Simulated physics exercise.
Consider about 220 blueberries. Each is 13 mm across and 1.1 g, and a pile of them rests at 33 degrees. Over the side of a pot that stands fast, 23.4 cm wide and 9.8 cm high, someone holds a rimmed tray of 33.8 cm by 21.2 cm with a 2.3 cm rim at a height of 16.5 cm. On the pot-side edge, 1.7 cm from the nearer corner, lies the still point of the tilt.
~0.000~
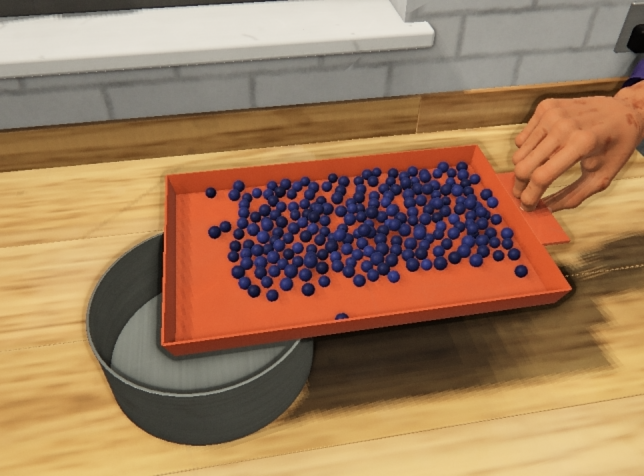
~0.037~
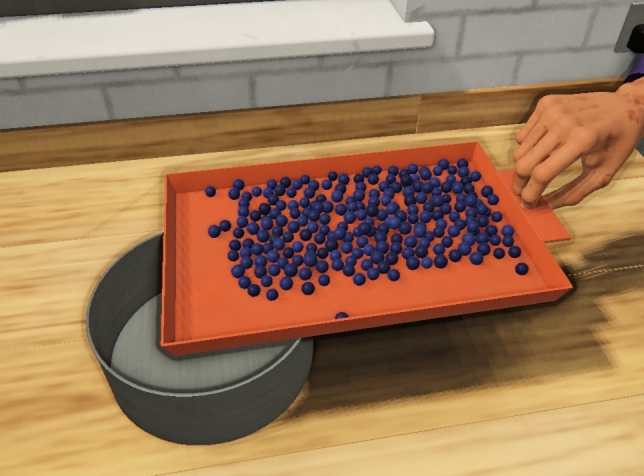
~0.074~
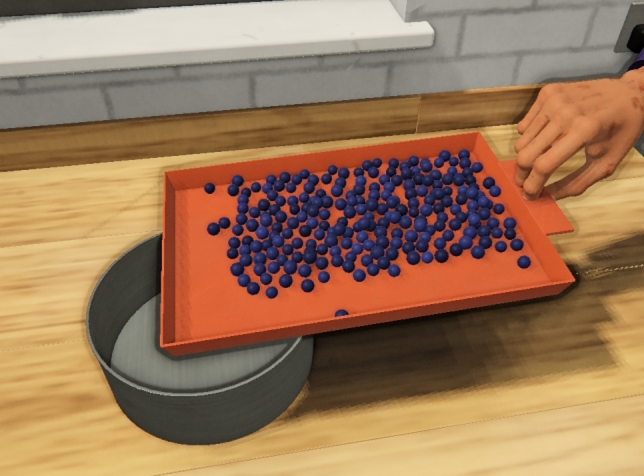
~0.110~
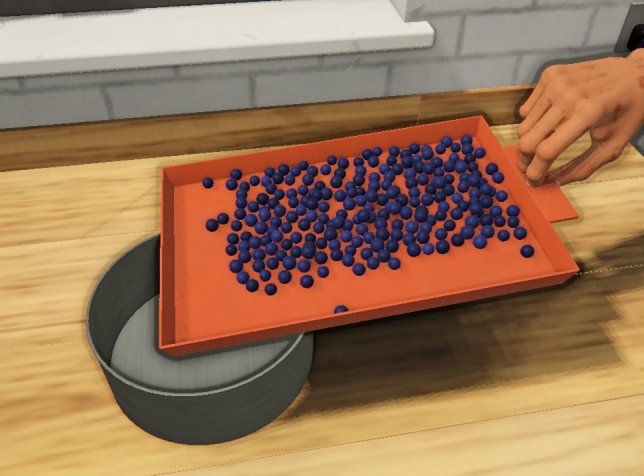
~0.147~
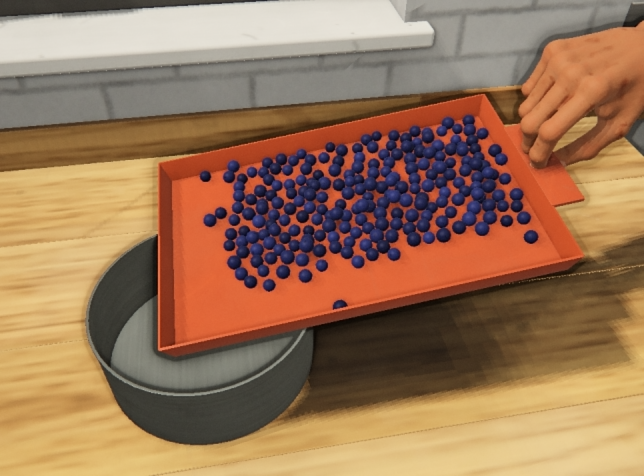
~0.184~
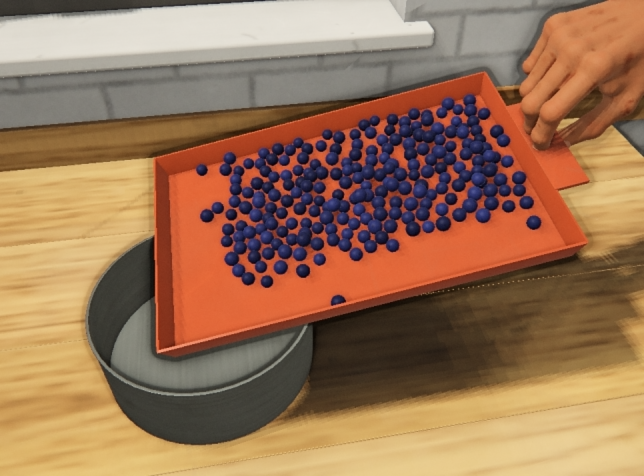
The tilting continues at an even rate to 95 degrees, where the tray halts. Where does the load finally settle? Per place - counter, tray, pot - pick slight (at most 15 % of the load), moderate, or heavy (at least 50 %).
Counter - heavy; left on the tray - slight; pot - slight.
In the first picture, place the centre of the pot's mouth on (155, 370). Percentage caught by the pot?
90 %.
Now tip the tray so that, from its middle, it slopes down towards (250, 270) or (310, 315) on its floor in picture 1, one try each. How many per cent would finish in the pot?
The share comes to roughly 35 in a hundred, then roughly 0 in a hundred.
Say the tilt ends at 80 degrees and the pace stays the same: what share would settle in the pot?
It would land at about 0 percent.
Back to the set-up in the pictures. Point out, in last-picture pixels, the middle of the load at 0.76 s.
(135, 342), roughly.
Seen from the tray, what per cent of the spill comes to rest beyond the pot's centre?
About 100 per cent.
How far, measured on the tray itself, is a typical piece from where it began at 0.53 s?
By then it sits near 9 cm from where it began.
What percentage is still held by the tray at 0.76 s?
Reading: Approx. 70%.
After 0.53 s, tilt 54 degrees; the tray holds 100 %, the pot 0 %.
After 0.76 s, tilt 80 degrees; the tray holds 70 %, the pot 0 %.
After 1.10 s, tilt 95 degrees; the tray holds 5 %, the pot 0 %.
At rest (1.9 s), counter 100 %, tray 0 %, pot 0 %.
